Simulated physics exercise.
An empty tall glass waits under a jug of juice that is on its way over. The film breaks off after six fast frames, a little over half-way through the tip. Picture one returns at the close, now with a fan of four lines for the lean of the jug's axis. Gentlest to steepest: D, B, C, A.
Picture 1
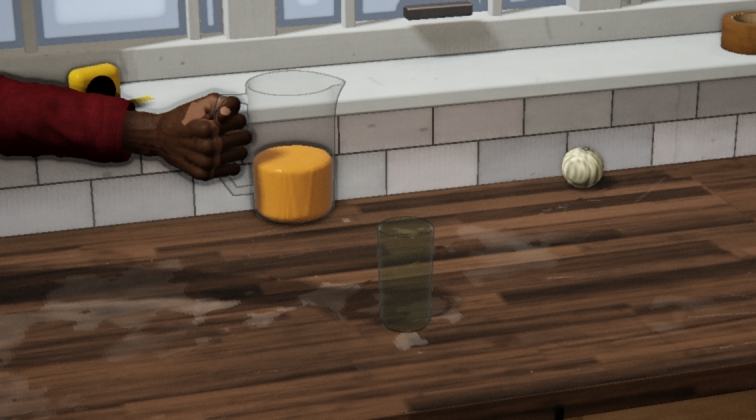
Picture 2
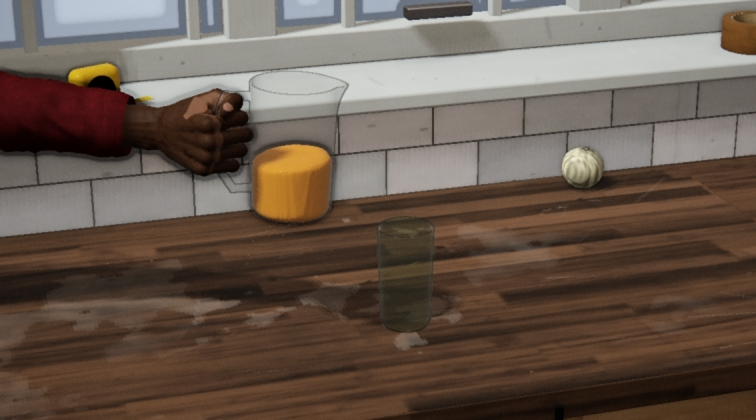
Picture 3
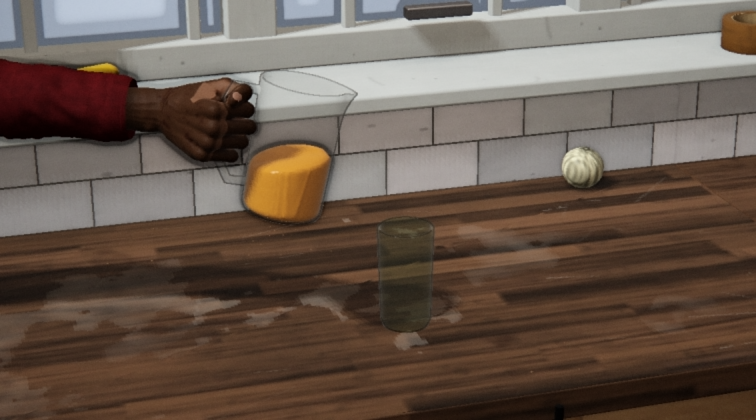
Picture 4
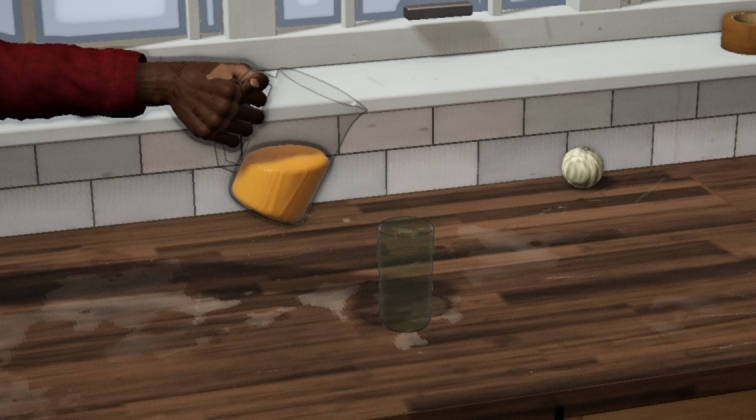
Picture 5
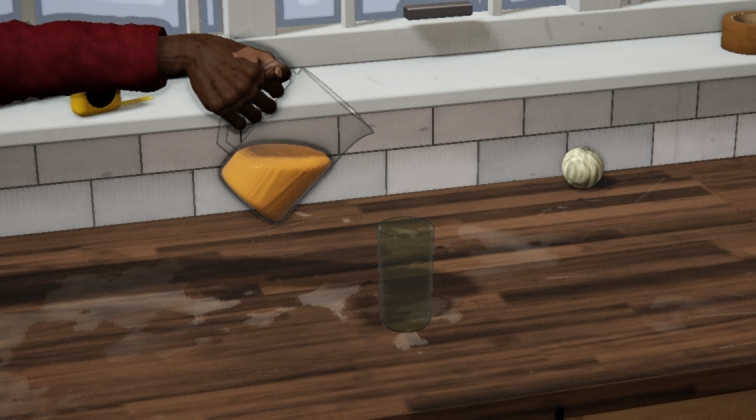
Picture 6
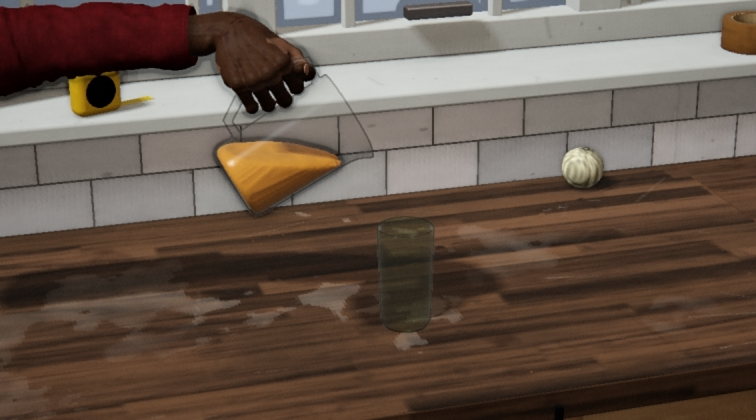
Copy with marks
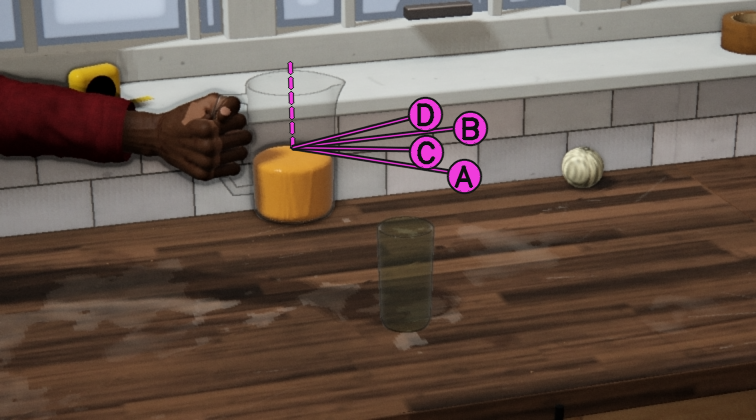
A hand in a red sleeve grips a clear jug of orange juice at the left of a brown wooden counter, seen from slightly above by a still camera. An empty tall glass stands near the centre, with a pale ridged ball to the right and a yellow object on the white ledge behind. The hand rises slightly rightward, tilting the jug slowly, then steeply, toward the right.
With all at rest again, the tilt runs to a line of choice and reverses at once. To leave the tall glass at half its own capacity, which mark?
Choose D.
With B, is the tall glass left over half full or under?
Over.
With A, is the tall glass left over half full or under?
Over half.
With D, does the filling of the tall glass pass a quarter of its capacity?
Yes, clearly.
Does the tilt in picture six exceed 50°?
Yes.
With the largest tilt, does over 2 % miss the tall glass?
Yes, it does.
On the marked copy, A at (447, 171); B at (453, 128); C at (409, 149); D at (408, 118).
With A, the tall glass ends with about 79 % of what it can hold; 29 % of the juice is spilt.
With B, the tall glass ends with about 74 % of what it can hold; 4 % of the juice is spilt.
With C, the tall glass ends with about 91 % of what it can hold; 7 % of the juice is spilt.
With D, the tall glass ends with about 52 % of what it can hold.
